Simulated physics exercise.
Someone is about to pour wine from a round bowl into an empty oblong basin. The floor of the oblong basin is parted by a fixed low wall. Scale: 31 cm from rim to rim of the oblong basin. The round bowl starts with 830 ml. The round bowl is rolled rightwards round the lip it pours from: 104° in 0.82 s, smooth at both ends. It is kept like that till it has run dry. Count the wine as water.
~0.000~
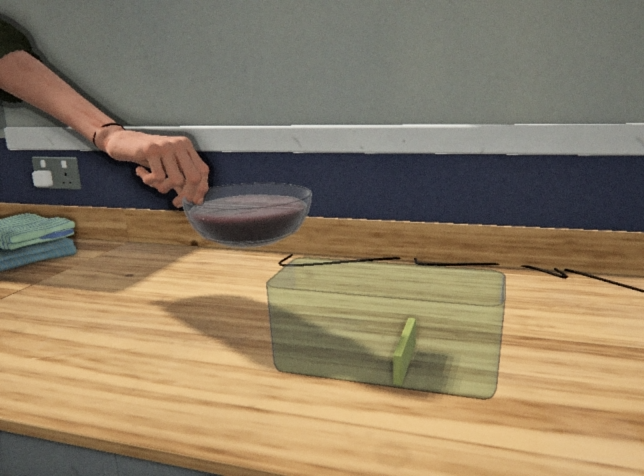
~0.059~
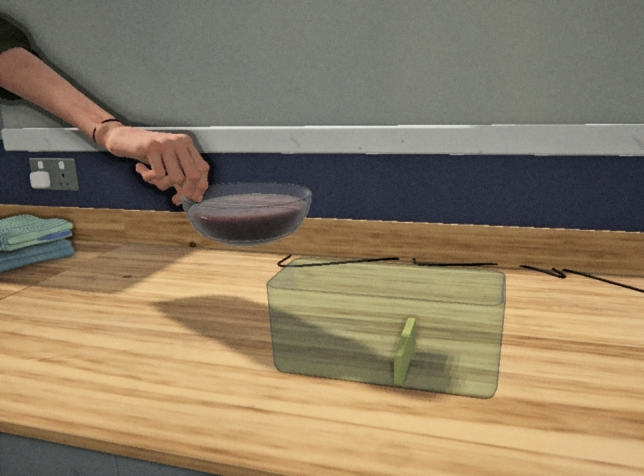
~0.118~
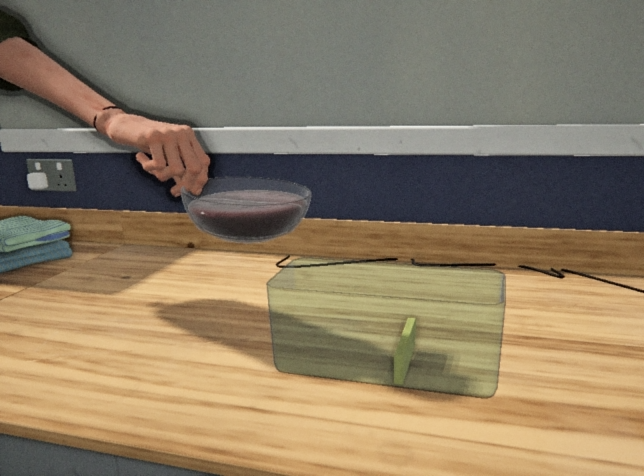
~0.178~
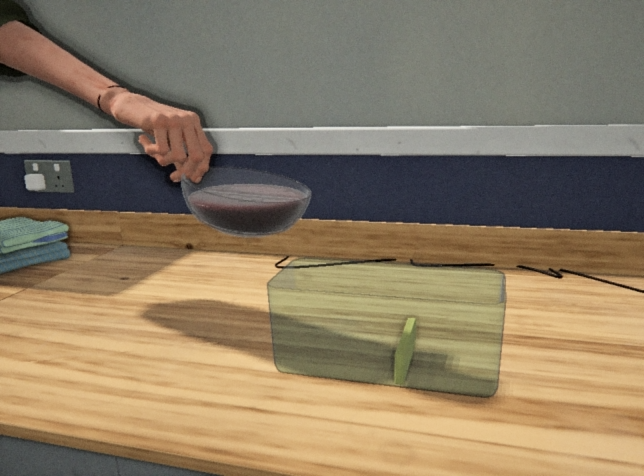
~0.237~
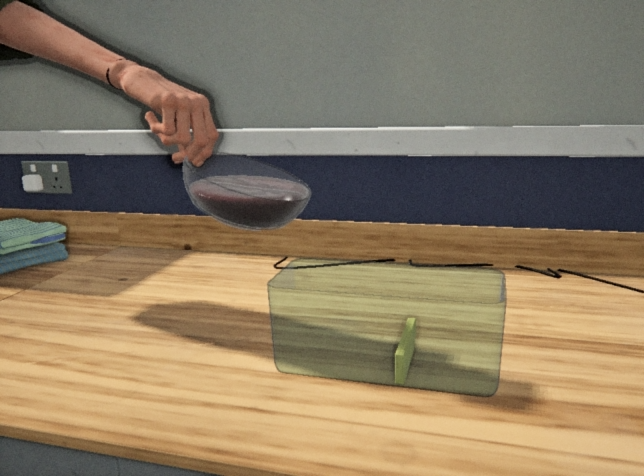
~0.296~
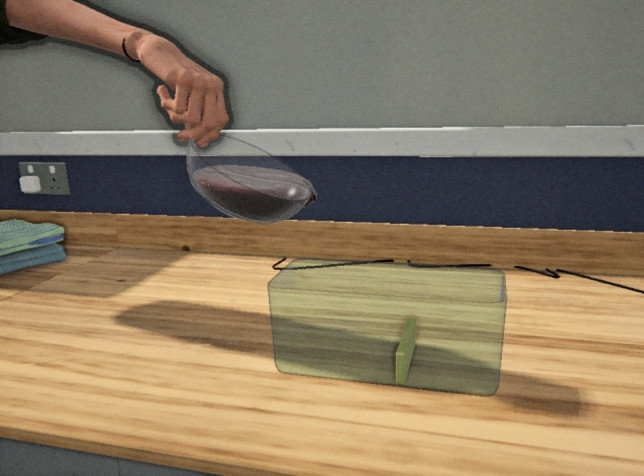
The clip opens with a hand holding a clear round bowl of dark red liquid, almost still, above and left of a see-through green oblong basin on a wooden counter. The hand then rises and tilts the bowl rightwards, slowly at first, until a little liquid edges over its right lip.
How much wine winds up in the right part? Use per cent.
Roughly 32 per cent is past the wall.
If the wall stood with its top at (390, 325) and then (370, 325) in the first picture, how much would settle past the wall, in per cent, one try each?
In turn about 55 and 75 per cent.
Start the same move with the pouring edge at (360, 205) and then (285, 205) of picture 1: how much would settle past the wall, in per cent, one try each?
In turn about 70 and 15 per cent.
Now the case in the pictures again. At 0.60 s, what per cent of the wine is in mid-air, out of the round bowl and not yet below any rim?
Some 60 per cent.
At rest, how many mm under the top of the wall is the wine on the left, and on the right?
Some 20 mm on the left and 26 mm on the right.
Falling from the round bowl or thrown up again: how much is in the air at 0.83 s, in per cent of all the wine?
Some 4 per cent.
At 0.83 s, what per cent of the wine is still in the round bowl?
Some 0 per cent.
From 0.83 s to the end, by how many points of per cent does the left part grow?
Some 3 per cent.
By 0.60 s the tilt is 87° and 15 per cent is still to pour, 25 is left of the wall and 0 right of it.
By 0.83 s the tilt is 104° and 0 per cent is still to pour, 59 is left of the wall and 33 right of it.
By 1.06 s the tilt is 104° and 0 per cent is still to pour, 66 is left of the wall and 29 right of it.
By 1.32 s the tilt is 104° and 0 per cent is still to pour, 64 is left of the wall and 31 right of it.
At rest 63 per cent lies left of the wall, 32 right of it and 5 outside.
